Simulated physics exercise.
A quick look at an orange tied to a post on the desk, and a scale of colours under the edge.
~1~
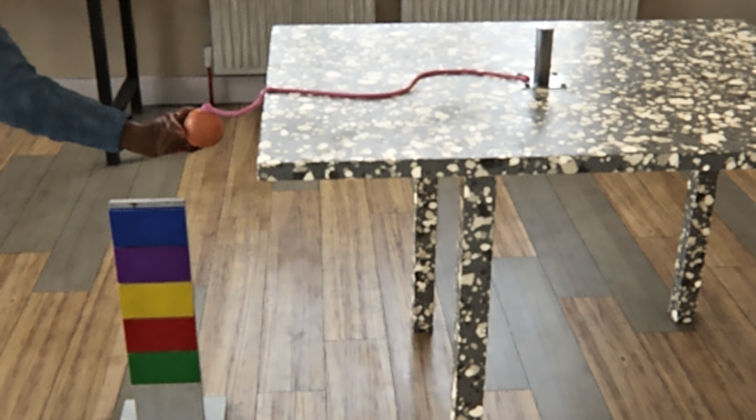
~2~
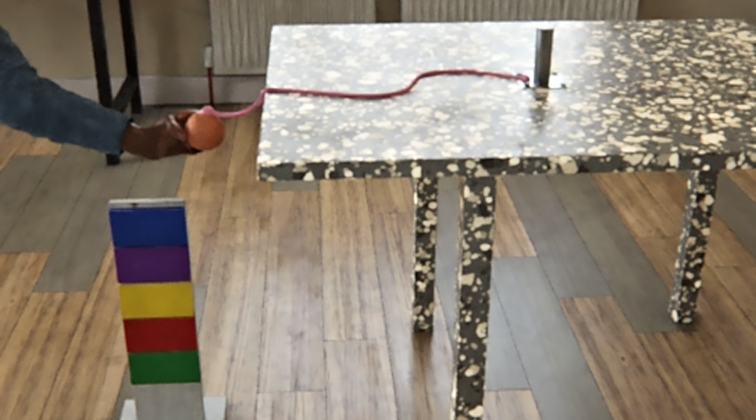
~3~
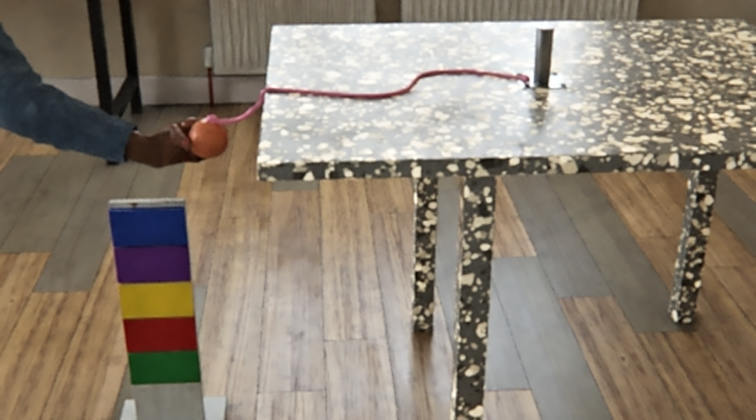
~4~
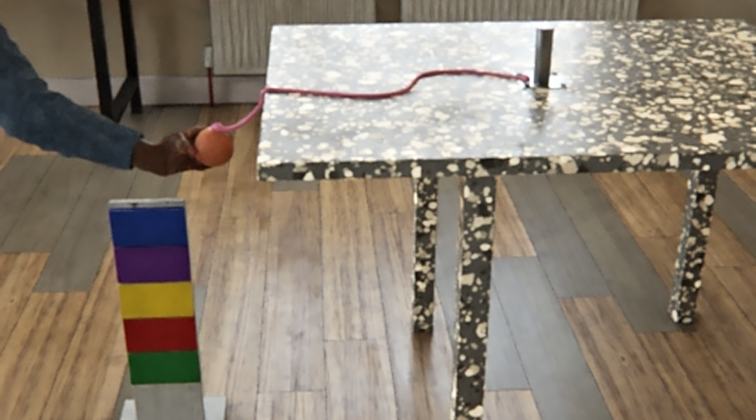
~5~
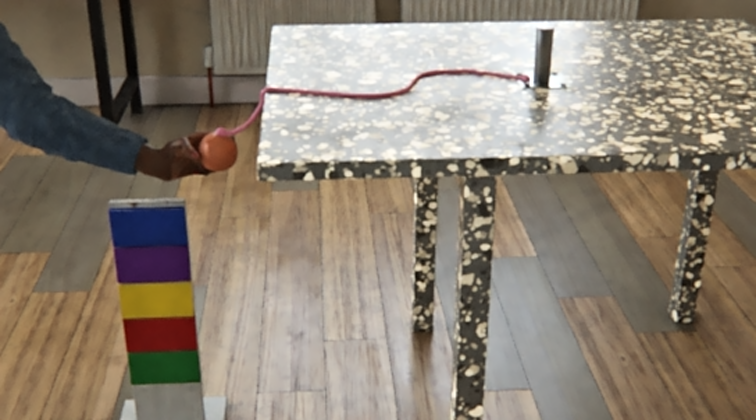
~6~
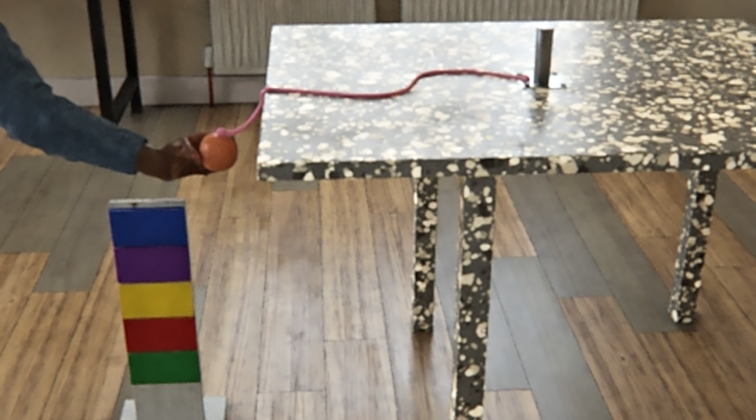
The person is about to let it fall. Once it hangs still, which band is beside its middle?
The blue one.
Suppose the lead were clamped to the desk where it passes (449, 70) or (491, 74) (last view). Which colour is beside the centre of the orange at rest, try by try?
Taking them in turn: Blue; blue.
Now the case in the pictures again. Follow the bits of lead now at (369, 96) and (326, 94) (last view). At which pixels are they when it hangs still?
About (316, 88), and the other about (273, 90).
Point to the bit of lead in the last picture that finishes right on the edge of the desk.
It lies at about (319, 93).
Early on, orange near (272, 226); level with blue.
Midway, orange near (244, 226); level with blue.
Finally, orange near (275, 228); level with blue. The lead holds its middle at blue.
